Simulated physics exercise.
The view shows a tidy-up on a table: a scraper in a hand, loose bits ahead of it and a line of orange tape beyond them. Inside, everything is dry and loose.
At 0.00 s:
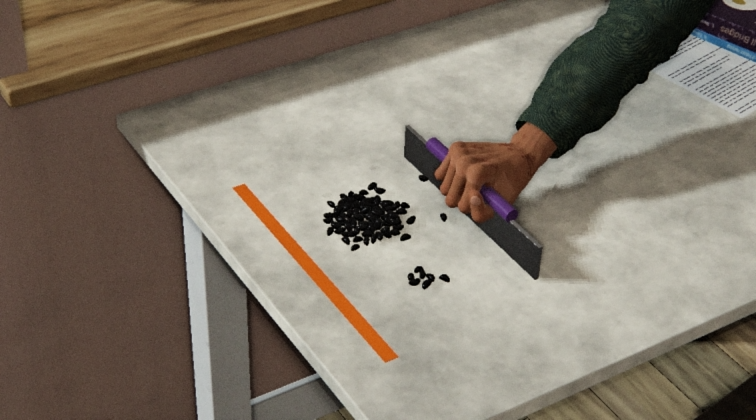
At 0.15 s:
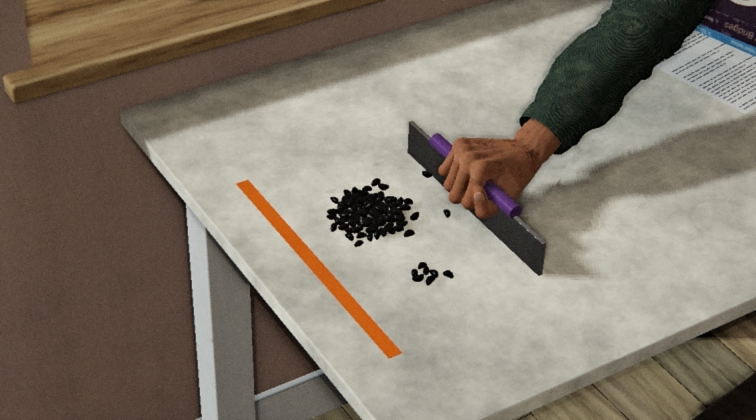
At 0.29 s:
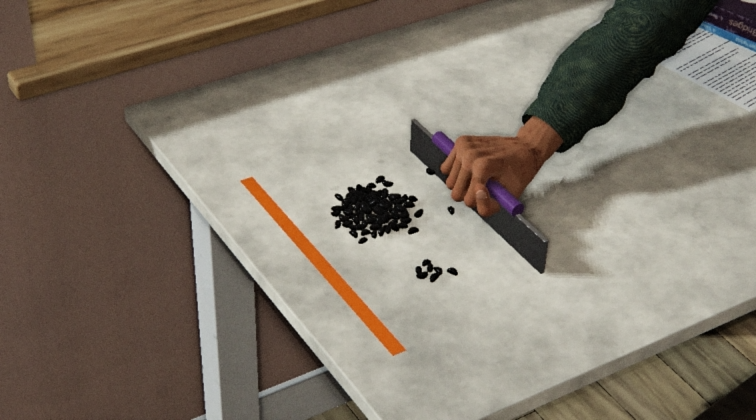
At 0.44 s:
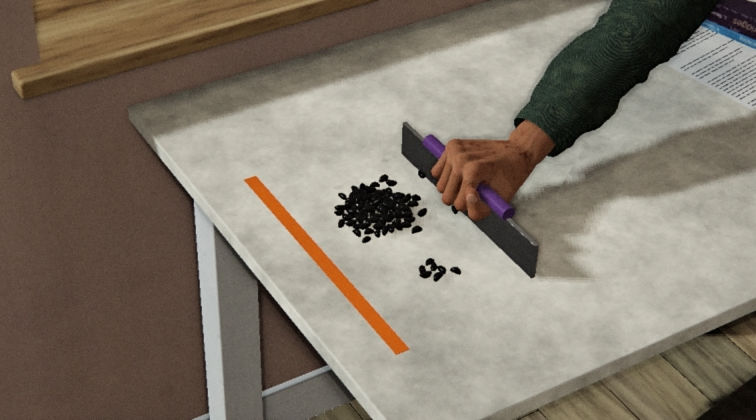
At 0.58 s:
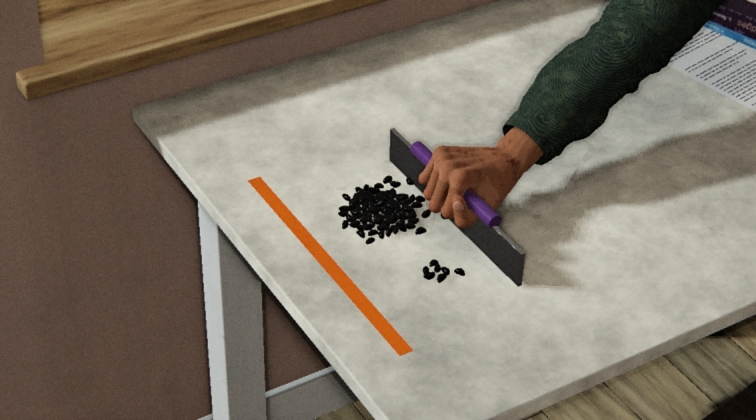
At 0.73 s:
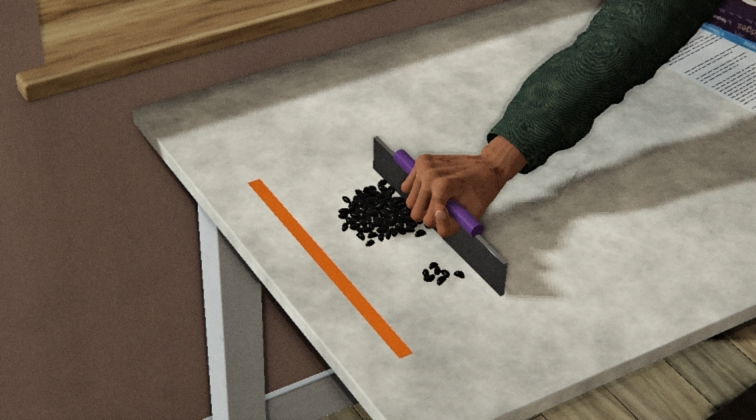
At first, a hand holds a purple-handled scraper still on a pale table, with a large pile and a small cluster of black beans between it and a strip of orange tape. Then the hand slides the scraper a short way left toward the tape, nudging a few beans at the large pile's near side.
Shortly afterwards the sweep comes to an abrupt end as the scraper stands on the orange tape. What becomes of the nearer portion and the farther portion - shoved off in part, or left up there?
Here the nearer portion is left up there, the farther portion is shoved off in part.
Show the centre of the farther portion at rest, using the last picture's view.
At about (282, 251).
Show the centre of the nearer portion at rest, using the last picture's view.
Resting middle: Approx. (349, 309).
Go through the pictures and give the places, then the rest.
Scraper (529, 253), at rest; orange tape (246, 194), about a palm's width from the edge; edge at (261, 291); nearer portion (423, 275), a few black beans; farther portion (368, 215), many black beans, in the first frame.
Scraper (532, 249), at rest; farther portion (372, 211), in the second frame.
Scraper (535, 247); nearer portion (430, 268), in the third frame.
Scraper (525, 251); farther portion (380, 208), just a few pushed along, in the fourth frame.
Scraper (512, 259); nearer portion (438, 269), in the fifth frame.
Scraper (494, 269); orange tape (261, 189); edge at (276, 286); nearer portion (437, 271); farther portion (382, 212), about a tenth pushed along, in the sixth frame.
By 1.20 s, scraper still moving, near (378, 217); nearer portion all on the table, its front near (397, 291); farther portion all on the table, its front near (300, 243).
By 1.70 s, scraper stopped at the orange tape; nearer portion all on the table, its front near (338, 313); farther portion about a tenth over the edge.
By 1.98 s, scraper stopped at the orange tape; nearer portion all on the table, its front near (338, 313); farther portion roughly a quarter over the edge.
When it is over (2.3 s), scraper stopped at the orange tape; nearer portion all on the table, its front near (338, 313); farther portion roughly a quarter over the edge.
